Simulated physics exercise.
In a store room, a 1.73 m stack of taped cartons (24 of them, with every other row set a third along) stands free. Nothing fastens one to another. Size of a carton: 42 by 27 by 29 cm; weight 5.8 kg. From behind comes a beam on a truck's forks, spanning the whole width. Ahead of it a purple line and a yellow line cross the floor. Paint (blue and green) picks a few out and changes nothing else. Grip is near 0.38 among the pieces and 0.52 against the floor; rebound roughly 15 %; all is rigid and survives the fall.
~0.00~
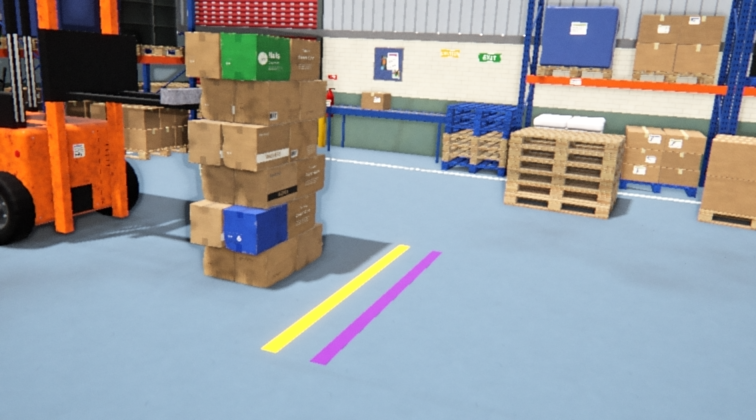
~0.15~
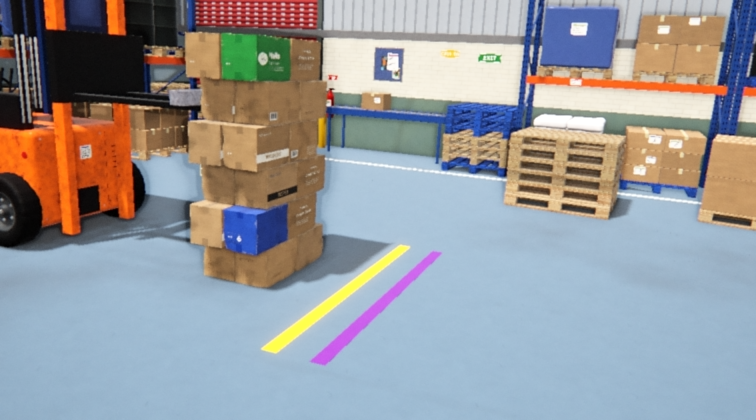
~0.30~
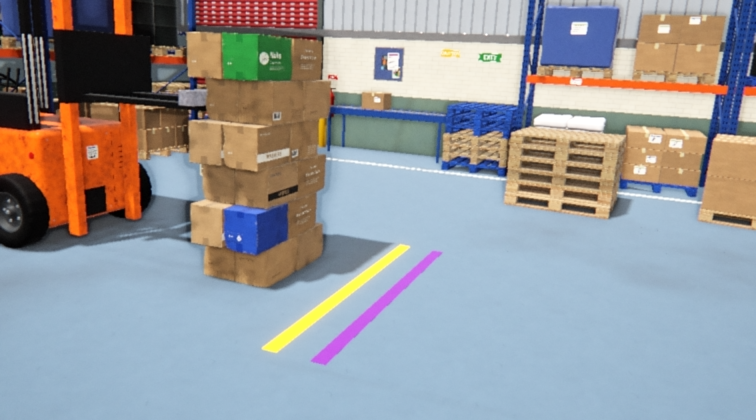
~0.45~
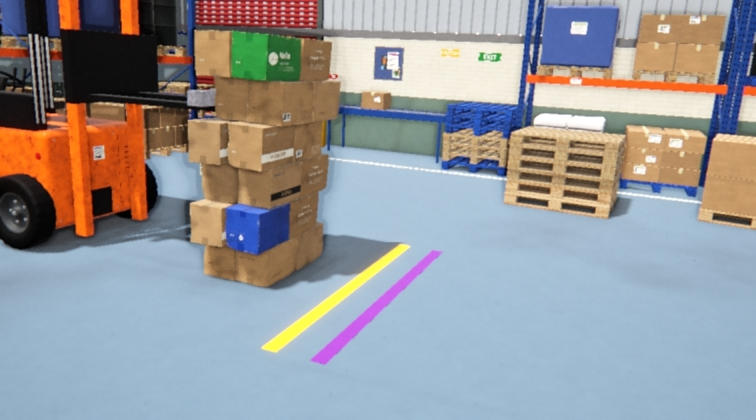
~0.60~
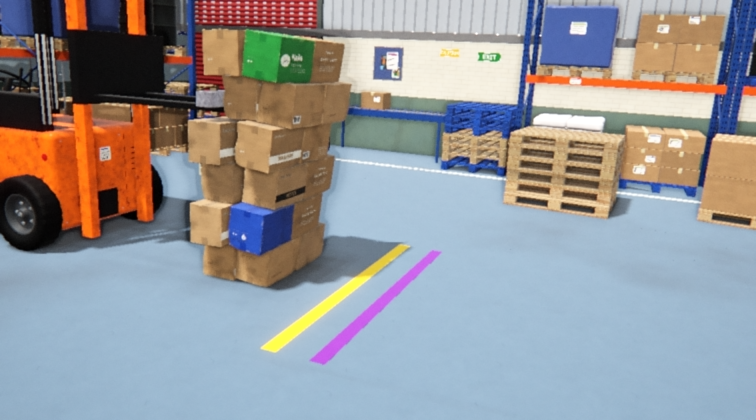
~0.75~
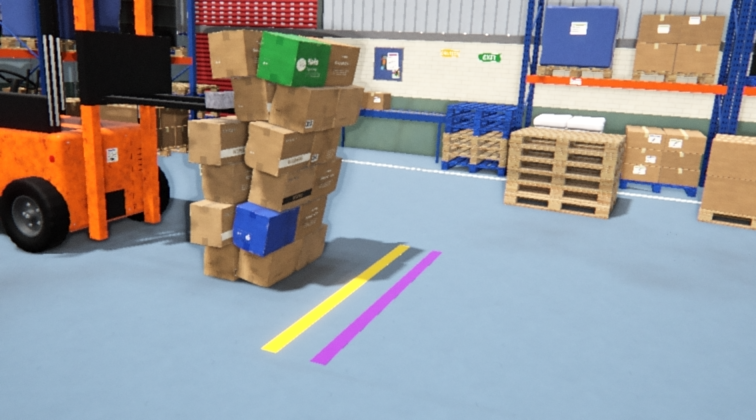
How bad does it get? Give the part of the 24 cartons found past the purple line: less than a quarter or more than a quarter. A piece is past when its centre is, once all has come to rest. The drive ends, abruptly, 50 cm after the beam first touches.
It comes to more than a quarter.
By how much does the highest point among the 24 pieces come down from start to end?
Roughly 60 cm.
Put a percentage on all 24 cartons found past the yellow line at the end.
Near 40 per cent.
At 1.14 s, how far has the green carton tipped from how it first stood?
Some 30°.
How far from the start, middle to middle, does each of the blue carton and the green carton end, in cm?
Moved: Blue 70, green 340.
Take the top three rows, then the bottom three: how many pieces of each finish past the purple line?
From the top 7, from the bottom 2.
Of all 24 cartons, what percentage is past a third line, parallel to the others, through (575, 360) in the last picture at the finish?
About 10 per cent.
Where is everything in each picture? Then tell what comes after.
In the first frame (each place is the centre of the face we see best), beam (169, 97) 11 cm from the stack; yellow line, near end, (328, 305); purple line, near end, (370, 314); blue carton (240, 232); green carton (275, 59); all in place.
The second frame shows beam (178, 98) 35 mm from the stack; green carton (275, 59).
The third frame shows beam (187, 98) 40 mm in; green carton (276, 59); 4 have shifted.
The fourth frame shows beam (196, 99) 12 cm in; green carton (285, 59) moved 8 cm; 12 have shifted.
The fifth frame shows beam (204, 99) 19 cm in; green carton (297, 61) tilted 7°; blue carton (245, 231) tilted 6°; 16 have shifted.
The sixth frame shows beam (214, 101) 26 cm in; yellow line, near end, (328, 305); purple line, near end, (370, 314); green carton (313, 65) tilted 10°; blue carton (250, 232) tilted 10°; steepest lean 10°, the carton at (327, 145); 16 have shifted.
By 1.14 s, none of the 24 cartons past the purple line, 16 disturbed; green carton tilted 31°, 16 cm lower; blue carton tilted 31°.
By 1.54 s, 8 of the 24 cartons past the purple line; blue carton on its side; green carton tilted 59°, 1.18 m lower.
When it is over (3.0 s), 9 of the 24 cartons past the purple line; blue carton on its side; green carton 1.44 m lower. That is 38 per cent. In pixels of the last frame, middles, blue carton near (329, 281).
